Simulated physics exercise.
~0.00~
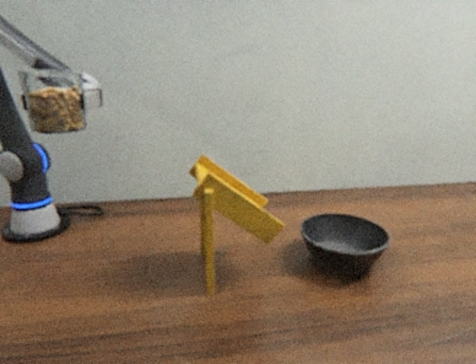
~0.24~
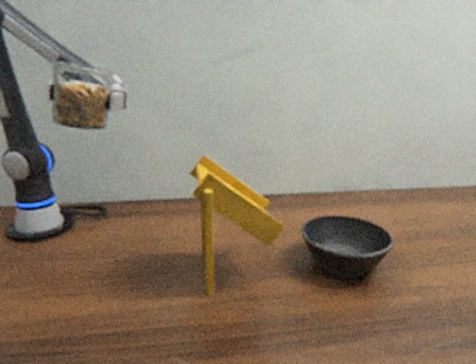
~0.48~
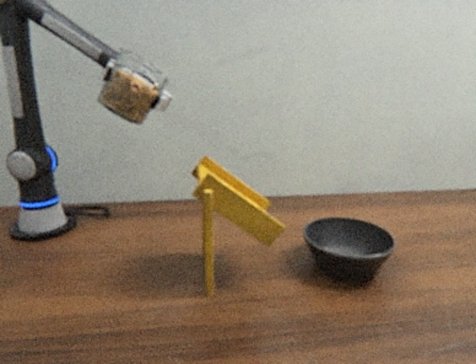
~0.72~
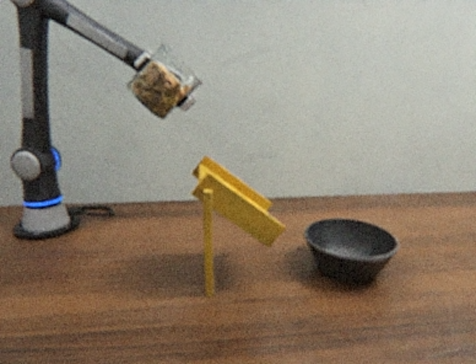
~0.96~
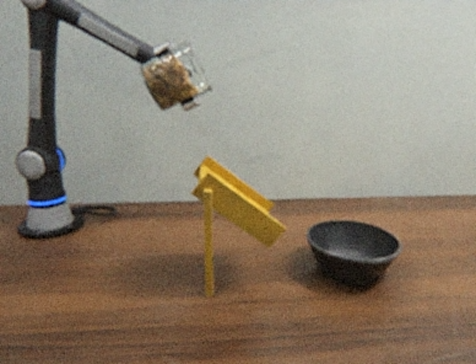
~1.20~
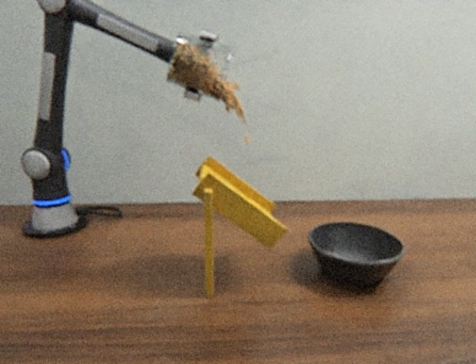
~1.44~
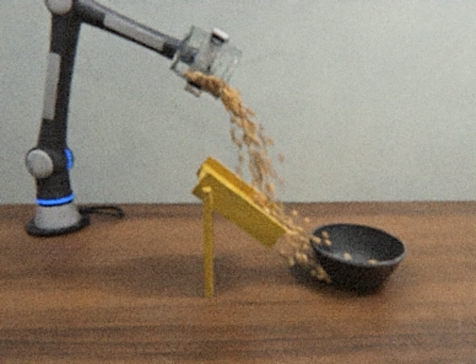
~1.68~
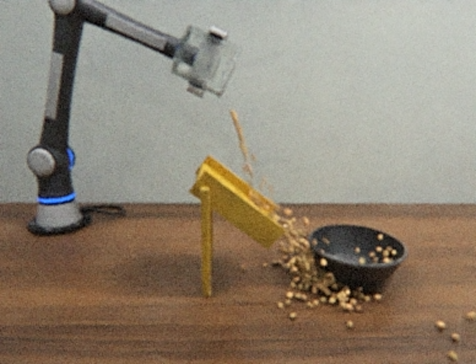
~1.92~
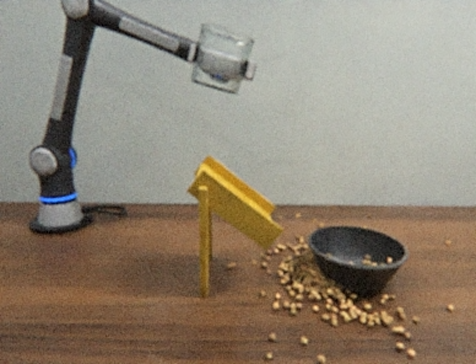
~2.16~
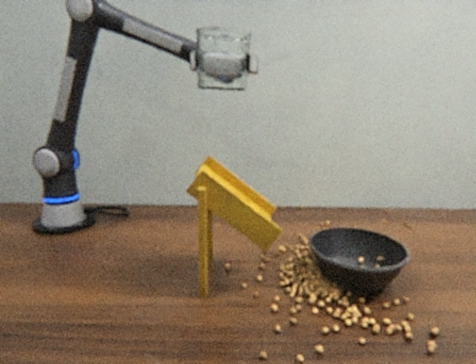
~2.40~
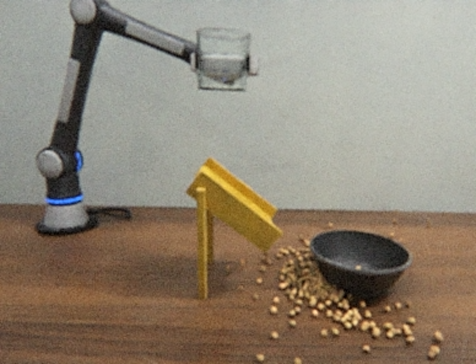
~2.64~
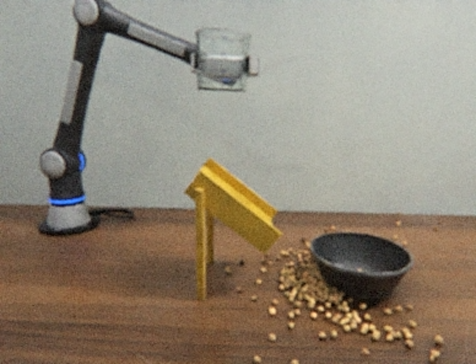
Robot arm tipping a clear cup of chickpeas over a yellow chute, most scattering on the wooden table around a black bowl.
